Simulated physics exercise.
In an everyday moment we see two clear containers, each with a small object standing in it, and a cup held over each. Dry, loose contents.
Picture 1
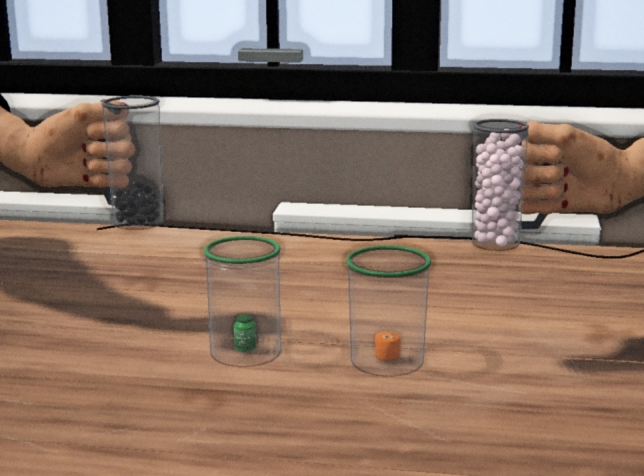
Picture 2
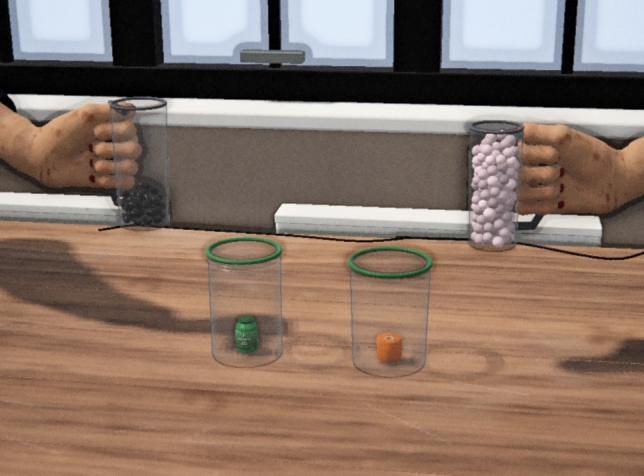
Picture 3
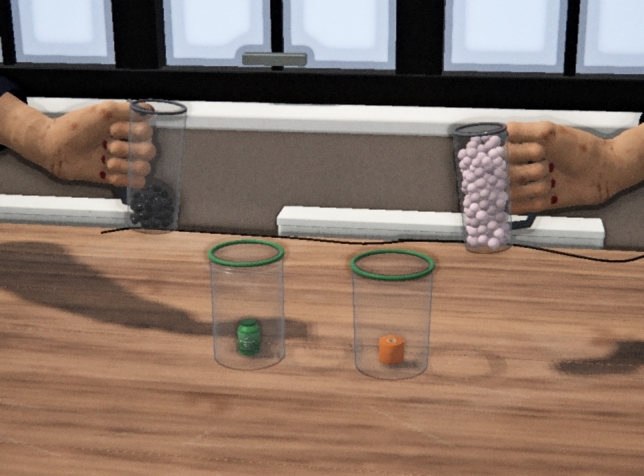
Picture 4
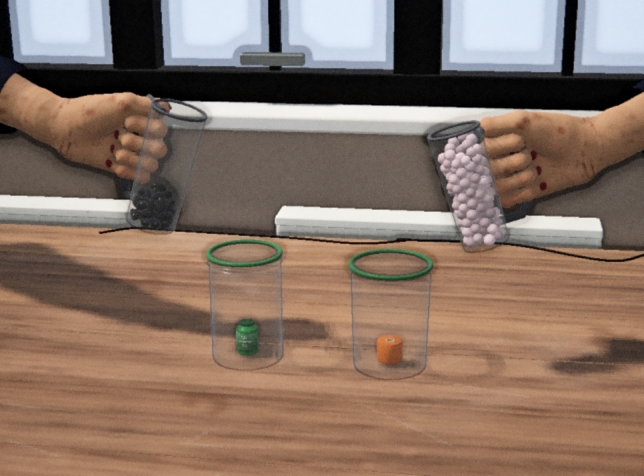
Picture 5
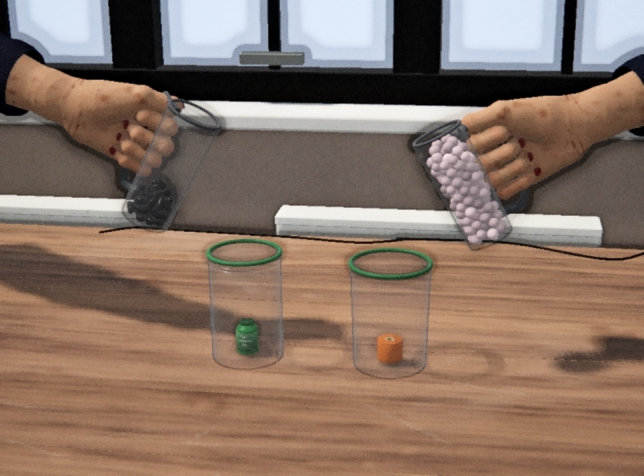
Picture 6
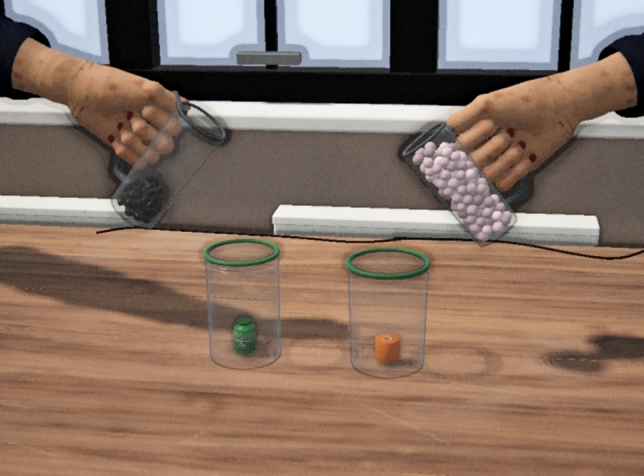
Two hands holding clear cups, the left with some black beans and the right nearly full of pale pink beads, gradually tilted them inward above two glasses holding a small green bottle and an orange roll.
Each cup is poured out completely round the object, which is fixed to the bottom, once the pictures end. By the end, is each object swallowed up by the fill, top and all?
Left object: Top not swallowed. Right object: Swallowed completely.
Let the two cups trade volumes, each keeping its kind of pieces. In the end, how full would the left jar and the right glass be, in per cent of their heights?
I'd say some 45 percent on the left and some 20 on the right.
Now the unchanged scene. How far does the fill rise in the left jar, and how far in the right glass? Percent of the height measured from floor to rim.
Left 20 %, right 40 %.
Then, 0.38 s later than the last frame, left jar empty, all of its cupful still in the cup; right glass empty, all of its cupful still in the cup.
Then, 0.78 s later than the last frame, left jar empty, all of its cupful still in the cup; right glass nearly empty, the larger part of its cupful still in the cup.
Then, 1.26 s later than the last frame, left jar nearly empty, none of its cupful still in the cup; right glass a third full, none of its cupful still in the cup.
When it is over, left jar a quarter full (surface near (245, 331)), nothing beside it; right glass a third full (surface near (388, 320)), nothing beside it; the left thing is still showing; the right thing is covered.
